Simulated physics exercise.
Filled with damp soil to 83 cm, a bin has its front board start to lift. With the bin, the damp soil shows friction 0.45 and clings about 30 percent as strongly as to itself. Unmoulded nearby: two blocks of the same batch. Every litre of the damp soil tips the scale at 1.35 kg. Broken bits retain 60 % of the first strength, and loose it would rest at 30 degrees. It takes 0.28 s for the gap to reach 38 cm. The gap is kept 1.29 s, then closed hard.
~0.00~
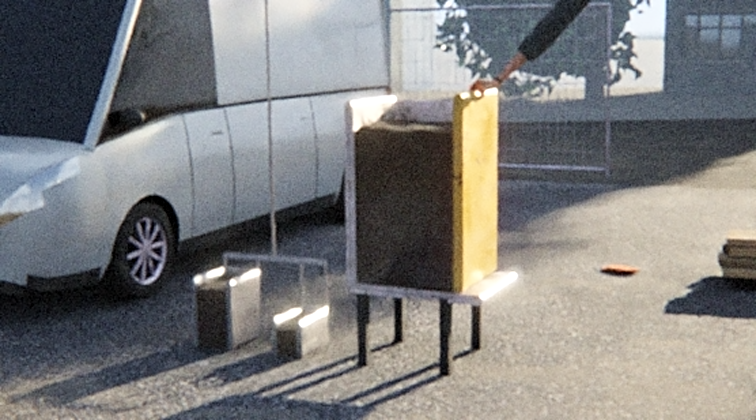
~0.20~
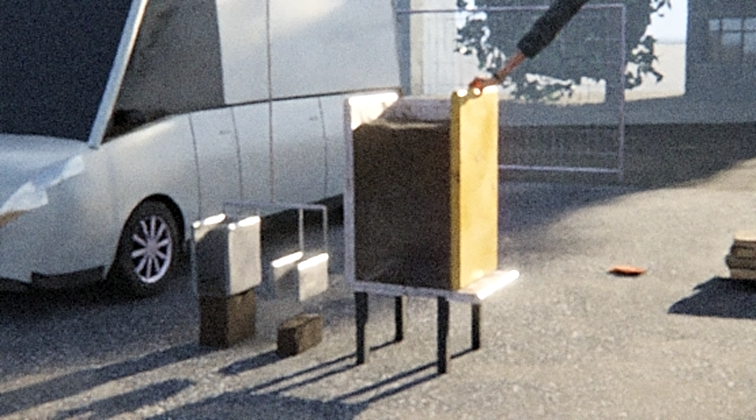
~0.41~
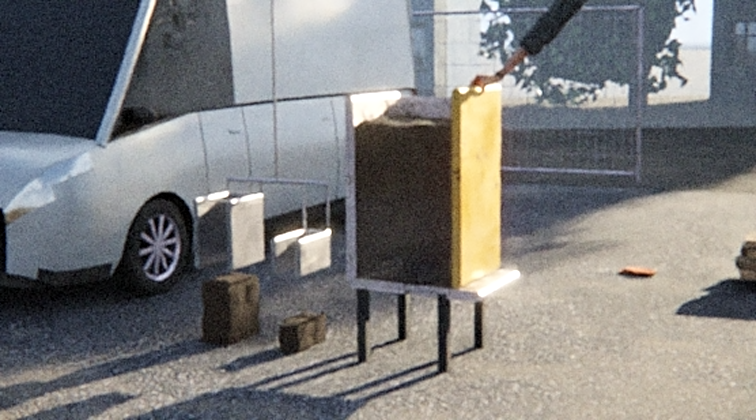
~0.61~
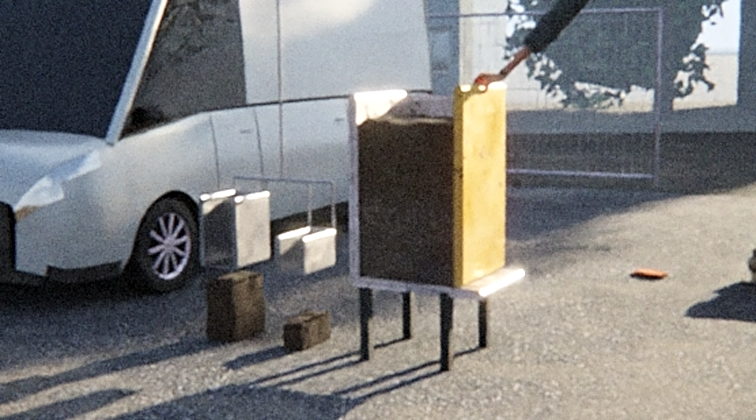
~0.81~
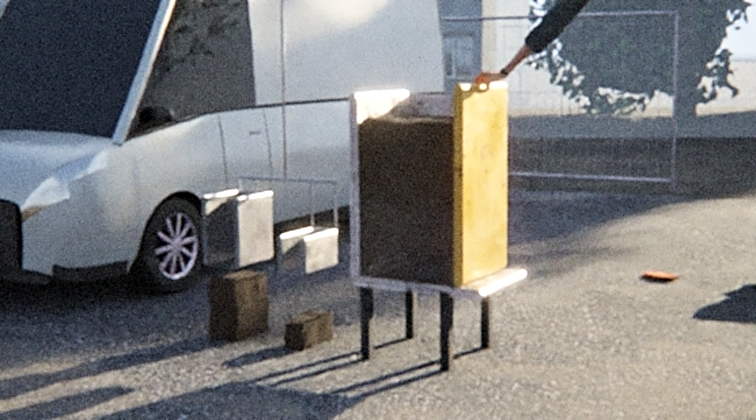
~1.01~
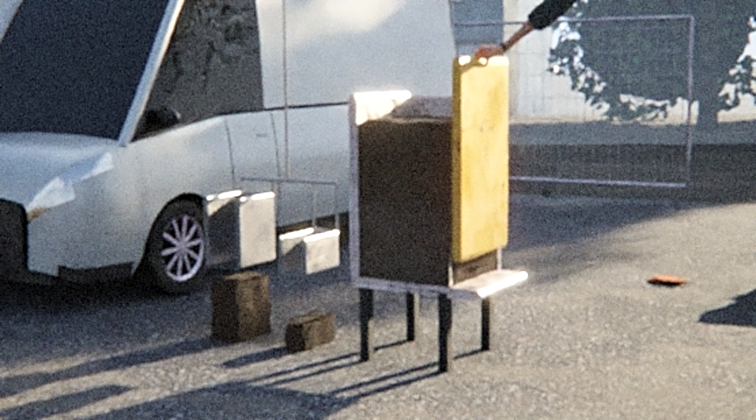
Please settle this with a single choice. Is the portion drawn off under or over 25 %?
The portion drawn off comes out under.
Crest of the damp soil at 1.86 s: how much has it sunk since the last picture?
Measured change: Around 0 cm.
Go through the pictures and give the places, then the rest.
The first frame shows top of the hatch at (458, 99), not yet moved; highest point of the damp soil at (366, 129); test blocks 34 cm, 16 cm high (left to right).
The second frame shows top of the hatch at (456, 96), not yet moved; highest point of the damp soil at (364, 127); test blocks 34 cm, 16 cm high (left to right).
The third frame shows top of the hatch at (456, 94), not yet moved; highest point of the damp soil at (366, 124); test blocks 34 cm, 16 cm high (left to right).
The fourth frame shows top of the hatch at (459, 91), not yet moved; highest point of the damp soil at (369, 122); test blocks 34 cm, 16 cm high (left to right).
The fifth frame shows top of the hatch at (458, 90), not yet moved; highest point of the damp soil at (369, 121); test blocks 34 cm, 16 cm high (left to right).
The sixth frame shows top of the hatch at (457, 63), moved 13 cm; highest point of the damp soil at (369, 121); test blocks 34 cm, 16 cm high (left to right).
By 1.40 s, the hatch is 38 cm open and 0 % is out.
By 1.86 s, the hatch is 38 cm open and 0 % is out.
By 2.31 s, the hatch is 38 cm open and 0 % is out.
By 2.77 s, the hatch is 9.5 cm open and 1 % is out.
By 3.32 s, at the end, the hatch is shut and 1 % is out.
